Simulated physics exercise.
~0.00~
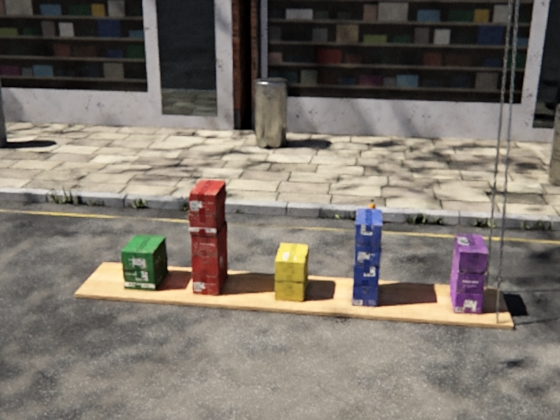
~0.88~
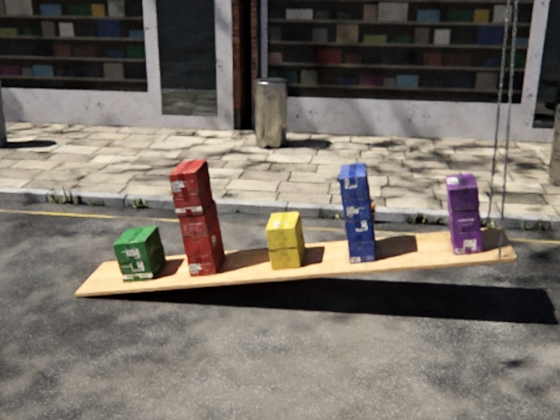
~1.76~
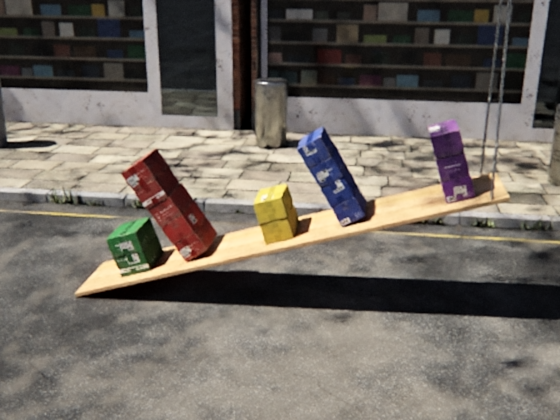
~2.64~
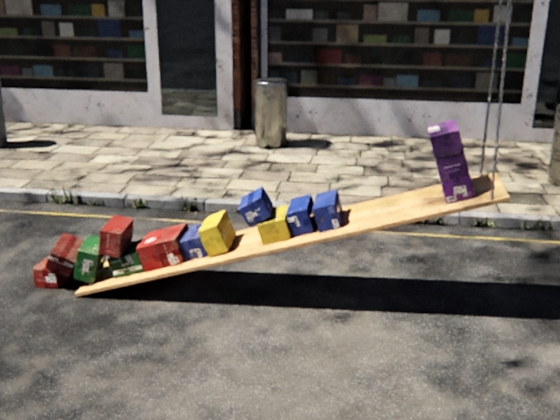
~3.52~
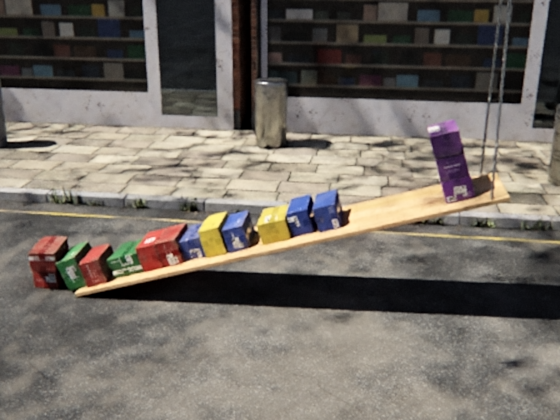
Street outside shopfronts, a plank lifting at its right end, coloured box stacks toppling downhill leftward, only the purple stack left standing.
